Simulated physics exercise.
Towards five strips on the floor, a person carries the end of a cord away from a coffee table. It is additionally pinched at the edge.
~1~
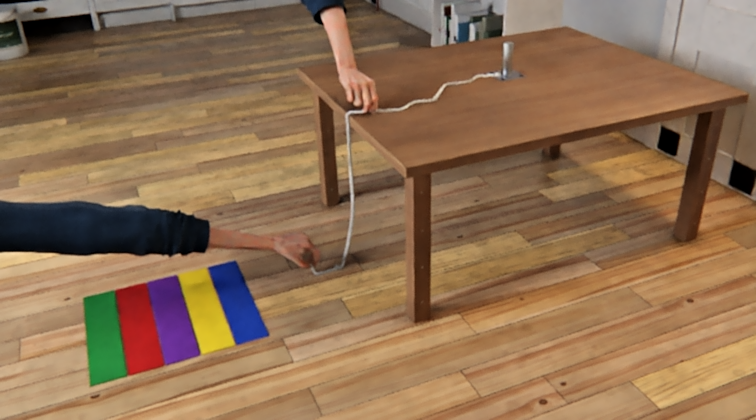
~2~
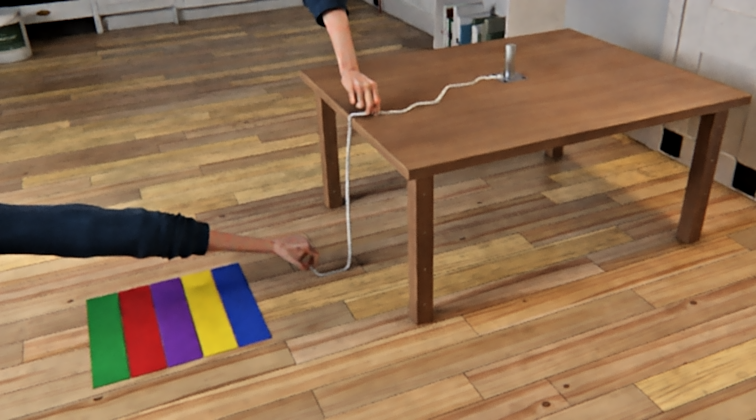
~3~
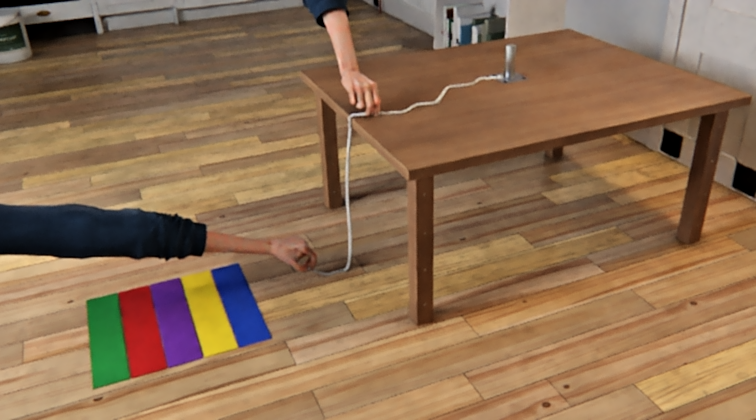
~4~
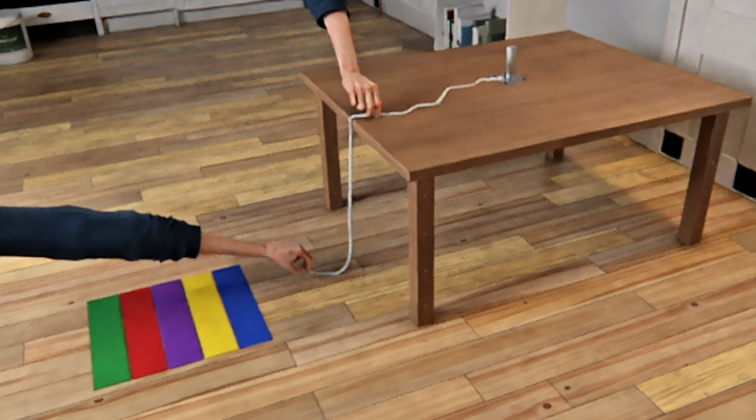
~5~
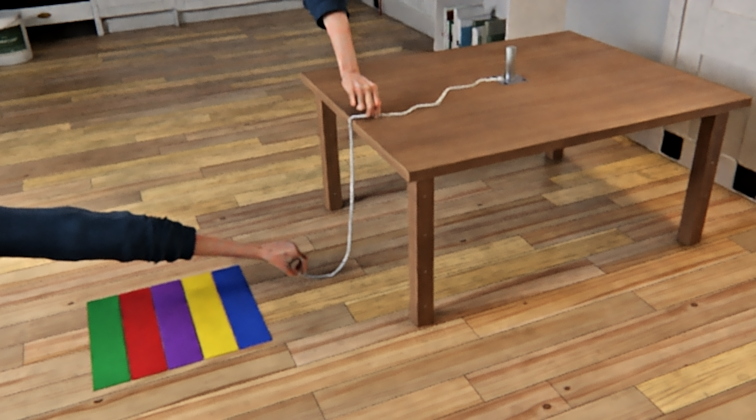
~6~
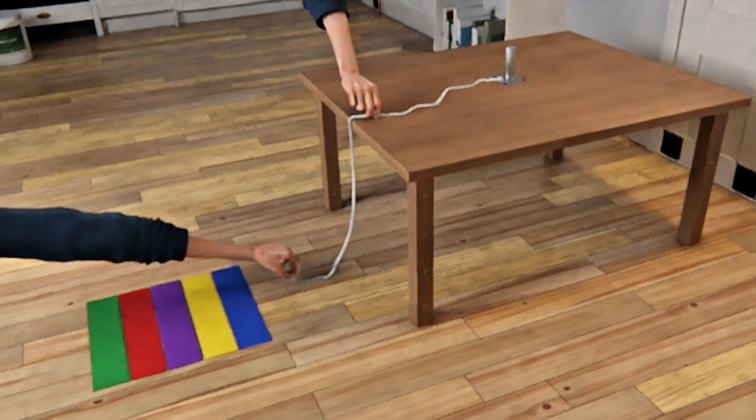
Cord end in a person's hand inching left across the floor toward five coloured strips, another hand pinching it at the table edge.
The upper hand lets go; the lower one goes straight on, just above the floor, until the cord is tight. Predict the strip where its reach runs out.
Its reach runs out at the purple strip.
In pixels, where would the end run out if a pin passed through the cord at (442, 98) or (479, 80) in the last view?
First try near (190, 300), second near (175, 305).
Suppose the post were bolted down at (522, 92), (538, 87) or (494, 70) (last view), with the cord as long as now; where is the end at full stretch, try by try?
Per try, approx.: (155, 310); (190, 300); (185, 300).
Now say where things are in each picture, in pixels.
End (311, 264); blue (247, 325); yellow (213, 334); purple (179, 343); red (144, 353); green (106, 363), in the first picture.
End (311, 267); cord through (477, 81) (442, 96) (396, 112) (349, 139) (348, 204) (350, 259), in the second picture.
End (309, 268), in the third picture.
End (304, 271); cord through (477, 82) (443, 98) (397, 114) (351, 140) (350, 205) (349, 261), in the fourth picture.
End (299, 273), in the fifth picture.
End (292, 275); cord through (477, 83) (442, 98) (396, 115) (352, 141) (354, 205) (338, 261), in the sixth picture.
A little later, end near (238, 289); over blue.
Next, end near (195, 300); over yellow.
When it is tight, end near (170, 306); over purple. It halts on the purple strip.
